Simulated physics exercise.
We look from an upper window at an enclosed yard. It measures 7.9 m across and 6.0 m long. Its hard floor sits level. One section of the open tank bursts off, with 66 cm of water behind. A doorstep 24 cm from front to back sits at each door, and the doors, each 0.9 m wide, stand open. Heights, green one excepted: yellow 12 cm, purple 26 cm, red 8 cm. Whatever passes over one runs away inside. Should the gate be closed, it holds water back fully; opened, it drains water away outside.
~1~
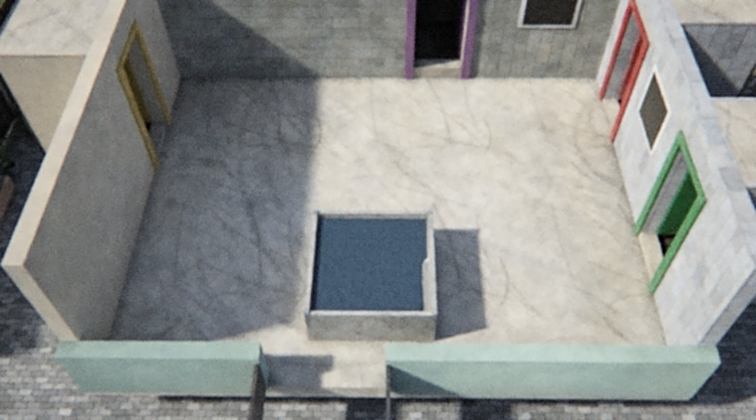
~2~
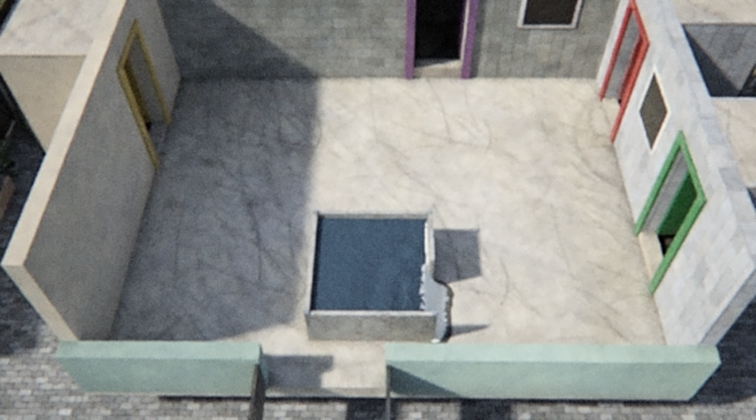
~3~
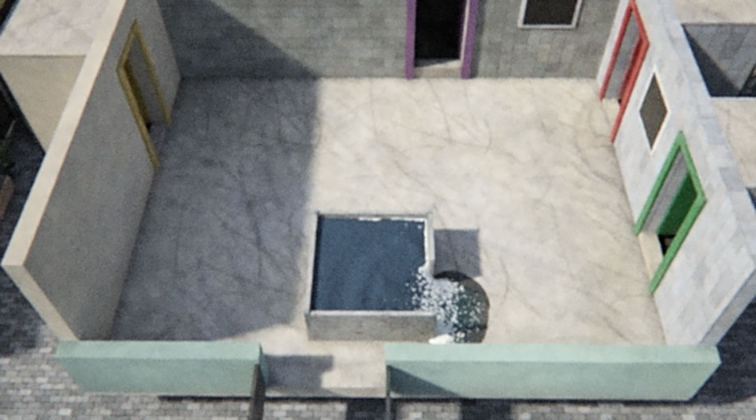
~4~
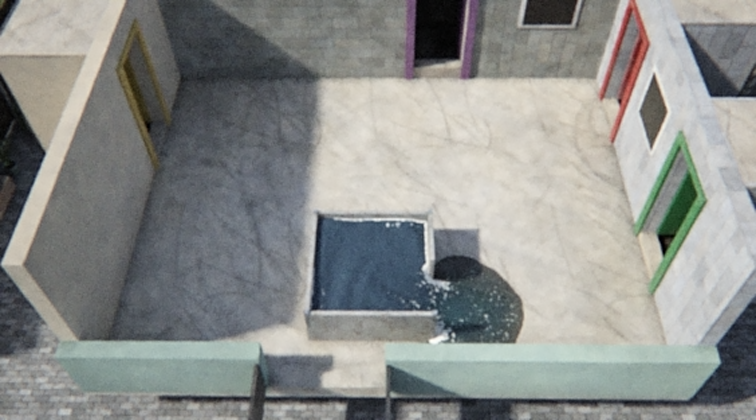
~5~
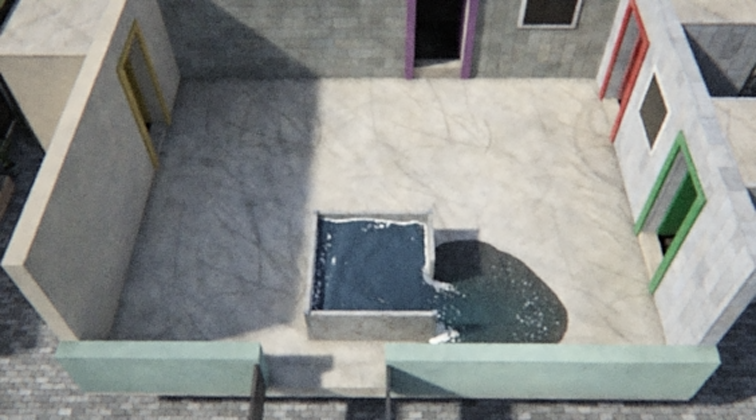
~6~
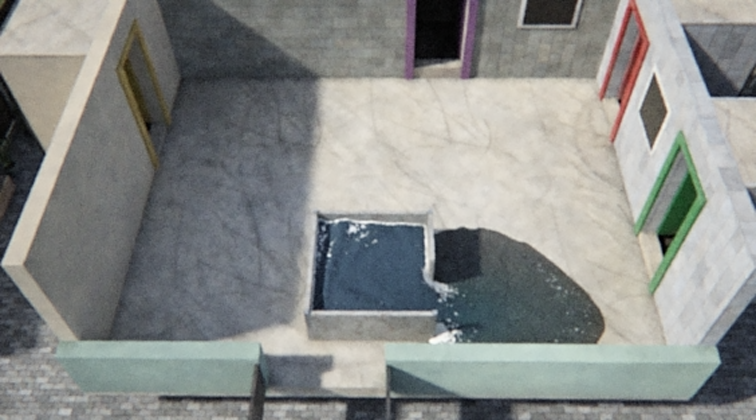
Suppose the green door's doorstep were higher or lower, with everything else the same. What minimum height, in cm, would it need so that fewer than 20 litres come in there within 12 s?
About 15 cm.
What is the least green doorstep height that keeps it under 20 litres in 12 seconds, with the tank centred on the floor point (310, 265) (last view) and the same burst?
I'd put it at close to 13.0 cm.
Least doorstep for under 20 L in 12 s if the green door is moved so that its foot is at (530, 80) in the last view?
You'd want it roughly 11.5 cm high.
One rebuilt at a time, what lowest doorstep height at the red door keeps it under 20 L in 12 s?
Red: 7.0 cm.
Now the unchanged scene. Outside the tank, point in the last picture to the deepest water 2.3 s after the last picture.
(658, 349).
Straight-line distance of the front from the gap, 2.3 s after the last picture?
5.4 m.
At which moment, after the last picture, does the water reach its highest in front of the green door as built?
Roughly at 1.6 s.
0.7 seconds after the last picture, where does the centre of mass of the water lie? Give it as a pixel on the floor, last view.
The water is centred around (432, 302) in the last picture's pixels.
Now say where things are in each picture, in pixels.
The first picture shows still water, 66 cm deep, in the open tank at (372, 263); the green door at (665, 221) is dry.
In the second picture, the gap is at (429, 305), the front 0.2 m out at (446, 332); the back of the open tank holds 66 cm.
In the third picture, the gap is at (429, 306), the front 0.8 m out at (483, 314); the back of the open tank holds 66 cm.
In the fourth picture, water pours out at (429, 306) and has run 1.3 m, to (517, 322); about 7 cm deep outside, 65 cm at the back.
In the fifth picture, the gap is at (429, 306), the front 1.9 m out at (562, 318); the back of the open tank holds 57 cm.
In the sixth picture, the gap is at (429, 305), the front 2.4 m out at (597, 326); the back of the open tank holds 55 cm; 1.3 m in a straight line remain to the green door at (665, 221).
Then, 0.7 s after the last picture water covers 15 % of the floor, deepest (34 cm) near (664, 373); 14 cm at the green door, 0 litres in over its 12 cm doorstep.
Then, 2.3 s after the last picture water covers 25 % of the floor, deepest (26 cm) near (658, 349); 15 cm at the green door, 32 litres in over its 12 cm doorstep.
Then, 11.3 s after the last picture water covers 85 % of the floor, deepest (8 cm) near (176, 99); 4 cm at the green door, 41 litres in over its 12 cm doorstep.
At the green door as built, the water peaked near 23 cm, 1.5 s after the last picture.
Run again over the same 12 s with other heights there, 41 litres in over 12 cm, 5 litres over 19 cm. The limit of 20 litres is kept from about 15 cm up.
